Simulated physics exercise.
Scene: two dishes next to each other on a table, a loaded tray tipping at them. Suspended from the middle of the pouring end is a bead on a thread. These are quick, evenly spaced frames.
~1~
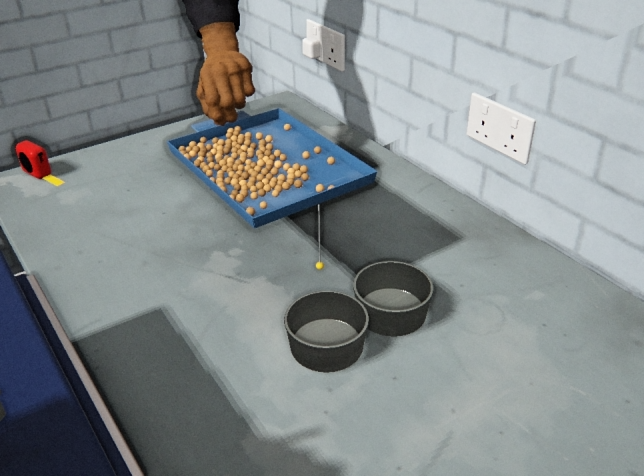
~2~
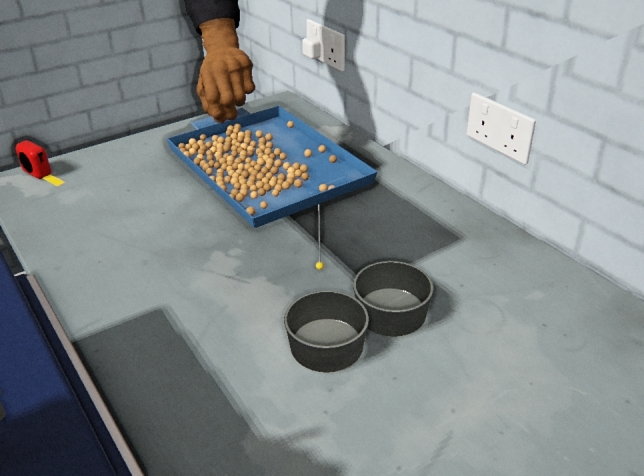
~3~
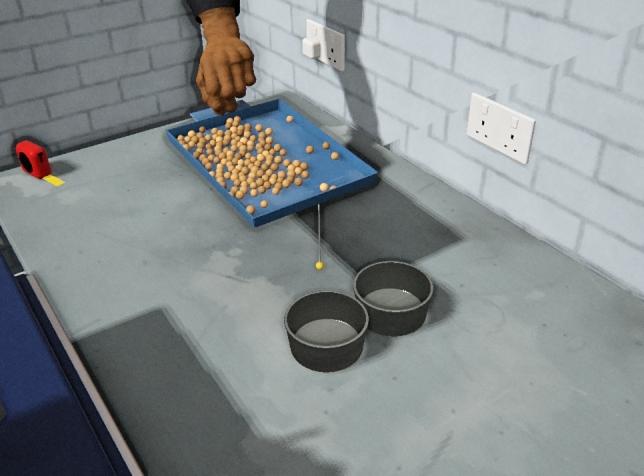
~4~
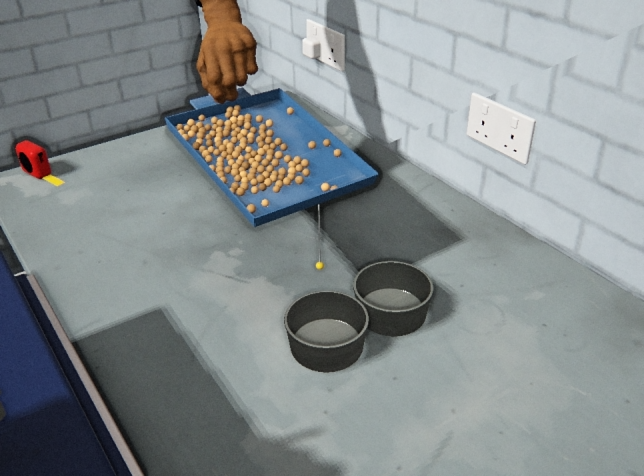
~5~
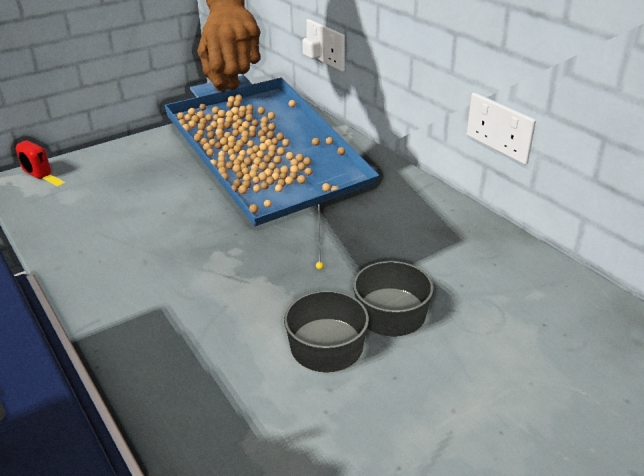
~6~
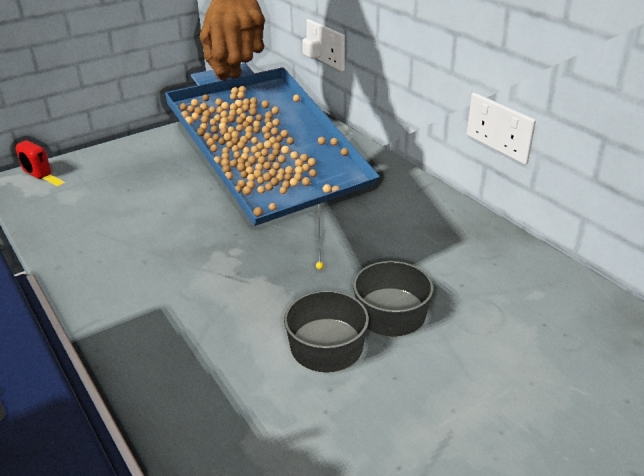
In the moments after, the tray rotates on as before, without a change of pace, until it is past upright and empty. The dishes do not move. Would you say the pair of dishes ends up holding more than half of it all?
I would say yes, more than half.
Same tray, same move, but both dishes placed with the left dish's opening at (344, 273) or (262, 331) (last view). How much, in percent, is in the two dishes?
Approximately 50 percent, followed by approximately 50 percent.
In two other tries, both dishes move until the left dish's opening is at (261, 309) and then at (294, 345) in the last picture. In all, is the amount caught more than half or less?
For the two places in order: A minority share, a minority share.
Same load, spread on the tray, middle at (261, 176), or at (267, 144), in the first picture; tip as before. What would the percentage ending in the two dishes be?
The first start yields 70 per cent, the second 70 per cent.
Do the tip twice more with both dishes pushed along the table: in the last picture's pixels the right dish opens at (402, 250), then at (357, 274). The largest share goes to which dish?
The first time it is the dish to the left, and the second time it is the dish to the right.
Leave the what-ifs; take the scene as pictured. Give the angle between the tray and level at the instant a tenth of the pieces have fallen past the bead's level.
The angle is roughly 65° at that point.
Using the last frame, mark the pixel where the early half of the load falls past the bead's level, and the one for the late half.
(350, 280) for the early half, (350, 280) for the late half.
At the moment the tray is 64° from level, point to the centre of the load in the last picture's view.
Near the pixel (318, 190).
Just after the last frame, tray tipped steeply; the larger part on the tray; just a few in the left dish; just a few in the right dish; just a few outside both; about a tenth in the air.
A moment on, tray tipped past a quarter turn; about a tenth on the tray; roughly a quarter in the left dish; roughly a quarter in the right dish; roughly a quarter outside both; roughly a quarter in the air.
Further on, tray tipped past a quarter turn; roughly a third in the left dish; roughly a third in the right dish; roughly a third outside both.
When it is over, tray tipped past a quarter turn; roughly a third in the left dish; roughly a third in the right dish; roughly a third outside both.
